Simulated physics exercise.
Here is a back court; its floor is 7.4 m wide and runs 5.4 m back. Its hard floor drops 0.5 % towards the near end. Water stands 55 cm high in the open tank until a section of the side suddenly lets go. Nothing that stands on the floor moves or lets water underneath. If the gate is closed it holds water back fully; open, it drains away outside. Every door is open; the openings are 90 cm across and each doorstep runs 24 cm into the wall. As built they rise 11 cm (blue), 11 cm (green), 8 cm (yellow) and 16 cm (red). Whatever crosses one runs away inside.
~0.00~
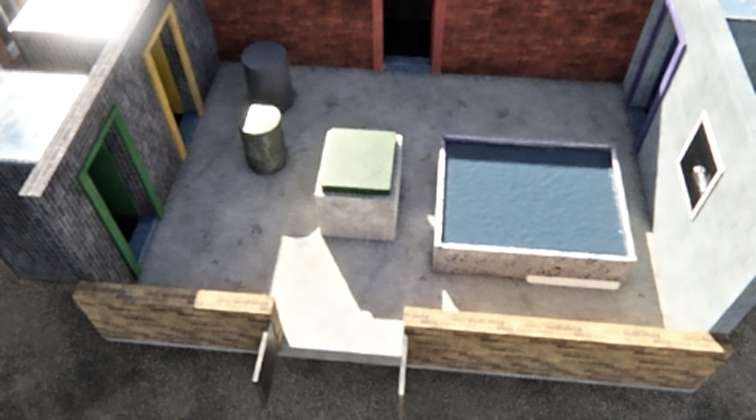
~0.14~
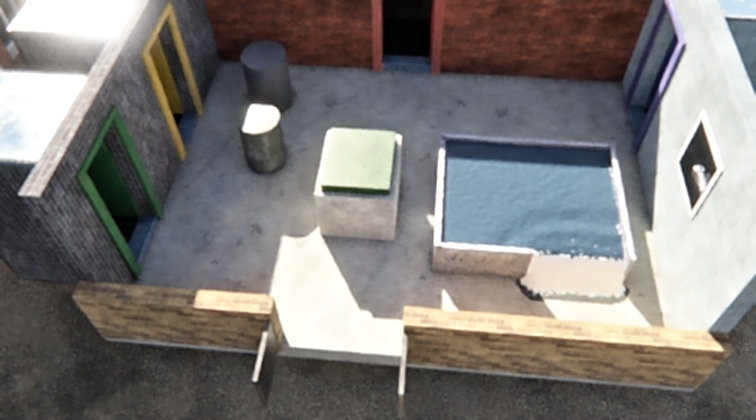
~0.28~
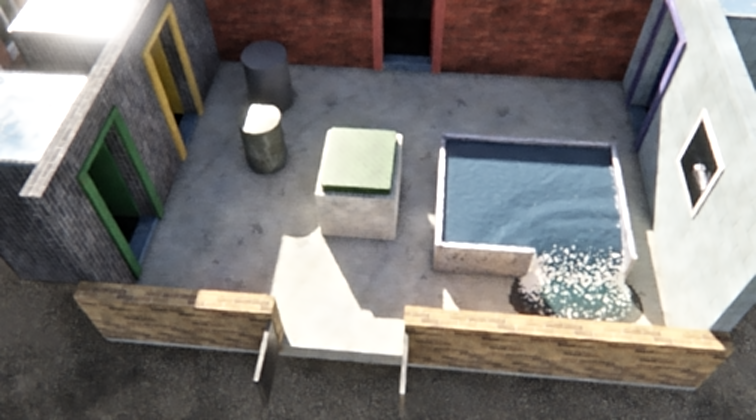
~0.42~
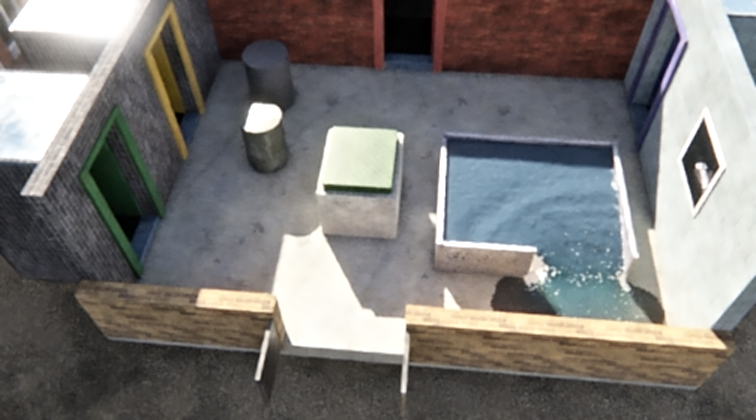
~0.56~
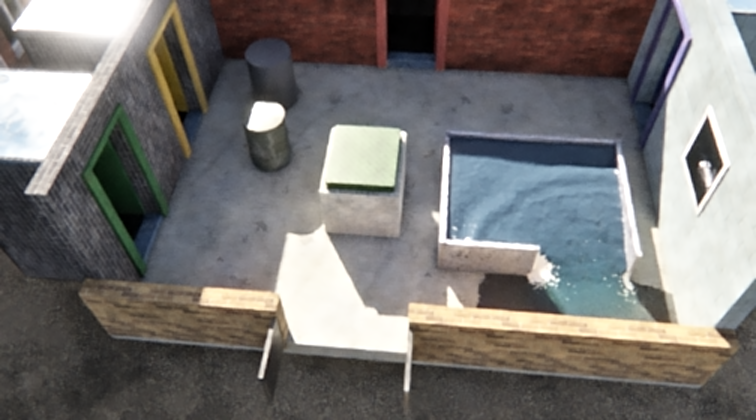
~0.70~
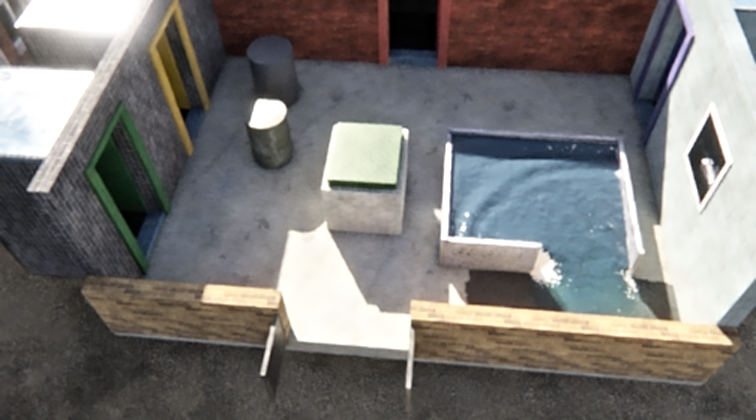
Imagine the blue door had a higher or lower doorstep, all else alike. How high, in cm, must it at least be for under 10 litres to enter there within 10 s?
About 6.5 cm.
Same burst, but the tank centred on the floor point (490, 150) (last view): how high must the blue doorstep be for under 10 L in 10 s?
Some 10.0 cm.
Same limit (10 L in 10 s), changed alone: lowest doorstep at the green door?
Roughly 15 cm at green.
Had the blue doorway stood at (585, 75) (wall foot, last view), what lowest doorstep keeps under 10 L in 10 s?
About 23 cm.
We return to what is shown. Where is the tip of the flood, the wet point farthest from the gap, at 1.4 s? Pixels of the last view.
At about (379, 330).
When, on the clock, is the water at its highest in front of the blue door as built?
Around 3.0 s.
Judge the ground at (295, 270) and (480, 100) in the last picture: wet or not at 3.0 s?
In that order: Wet, still dry.
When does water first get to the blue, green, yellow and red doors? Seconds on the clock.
Blue 2.4 s, green 3.4 s, yellow 4.5 s, red 4.5 s.
After 1.4 s water covers 10 % of the floor, deepest (60 cm) near (673, 354); it has not reached the blue door.
After 3.0 s water covers 40 % of the floor, deepest (36 cm) near (659, 353); 11 cm at the blue door, 0 litres in over its 11 cm doorstep.
After 10.0 s water covers 95 % of the floor, deepest (13 cm) near (659, 353); 6 cm at the blue door, 0 litres in over its 11 cm doorstep.
At the blue door as built, the water arrived by 2.5 s and peaked near 11 cm at 3.0 s.
Run again over the same 10 s with other heights there, 14 litres in over 6 cm, 4 litres over 8 cm. The limit of 10 litres is kept from about 6.5 cm up.
